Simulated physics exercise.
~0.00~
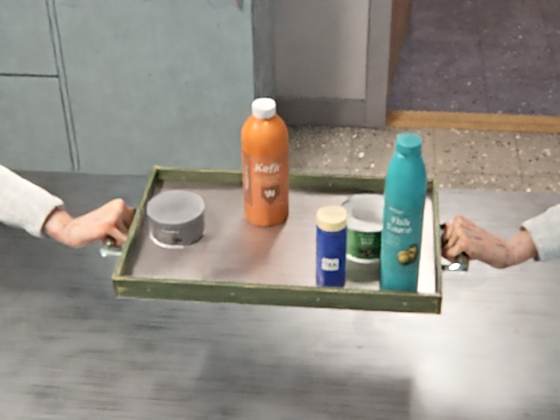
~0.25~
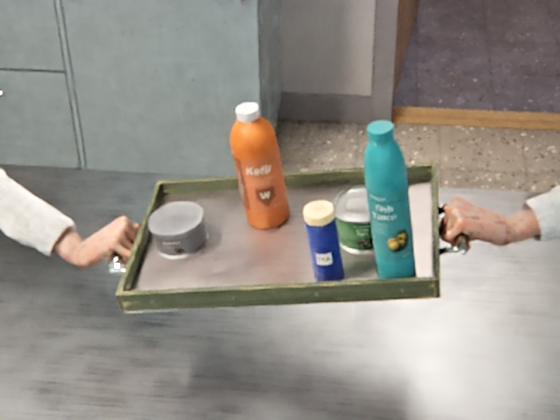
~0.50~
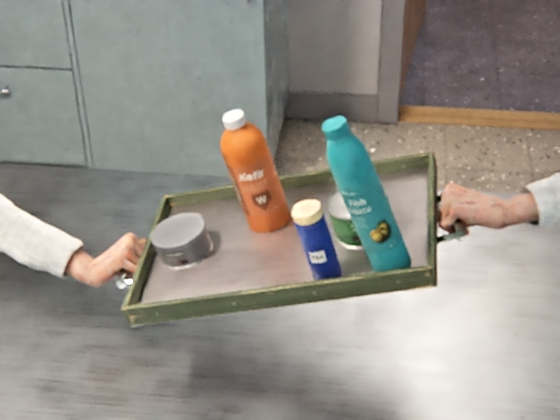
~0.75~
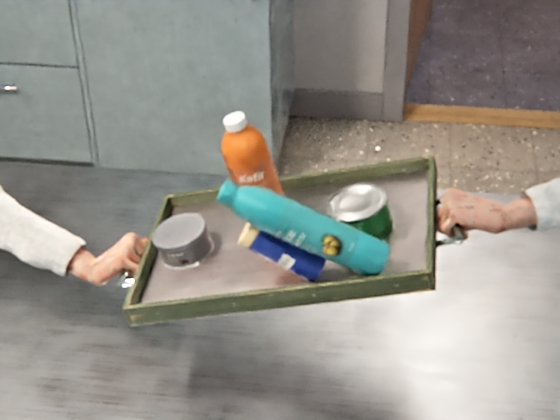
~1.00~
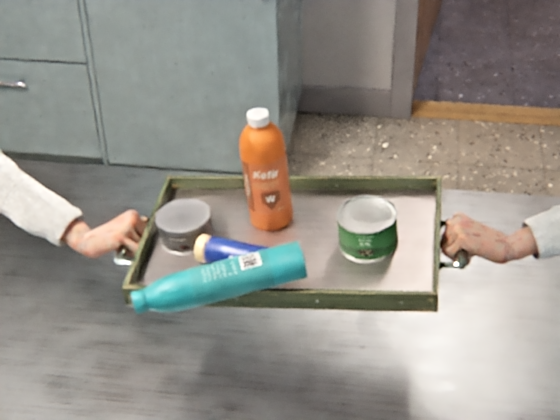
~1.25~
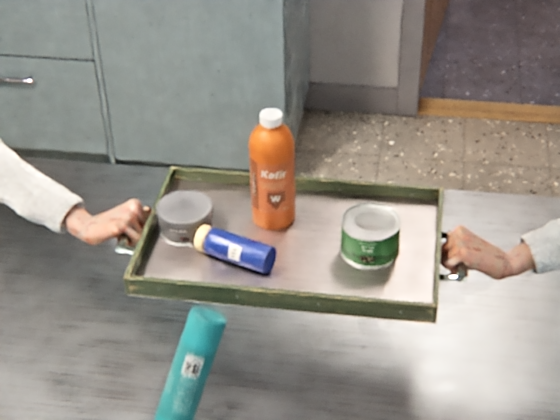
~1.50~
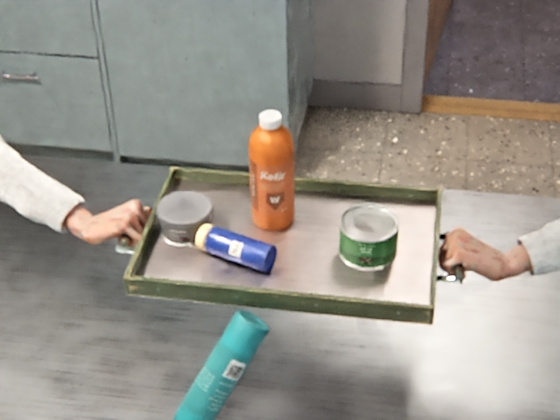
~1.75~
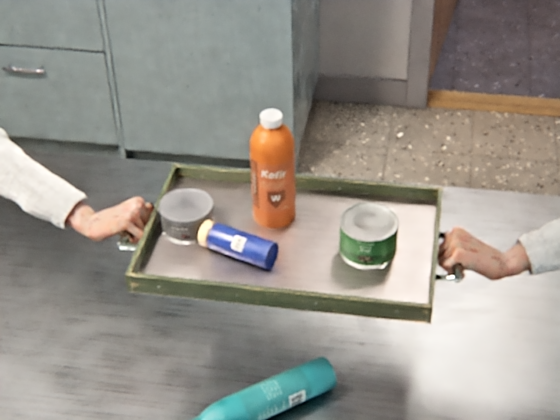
Hand-held tray tipping left and levelling, turquoise bottle toppling off the front edge, blue shaker left lying beside upright orange bottle.
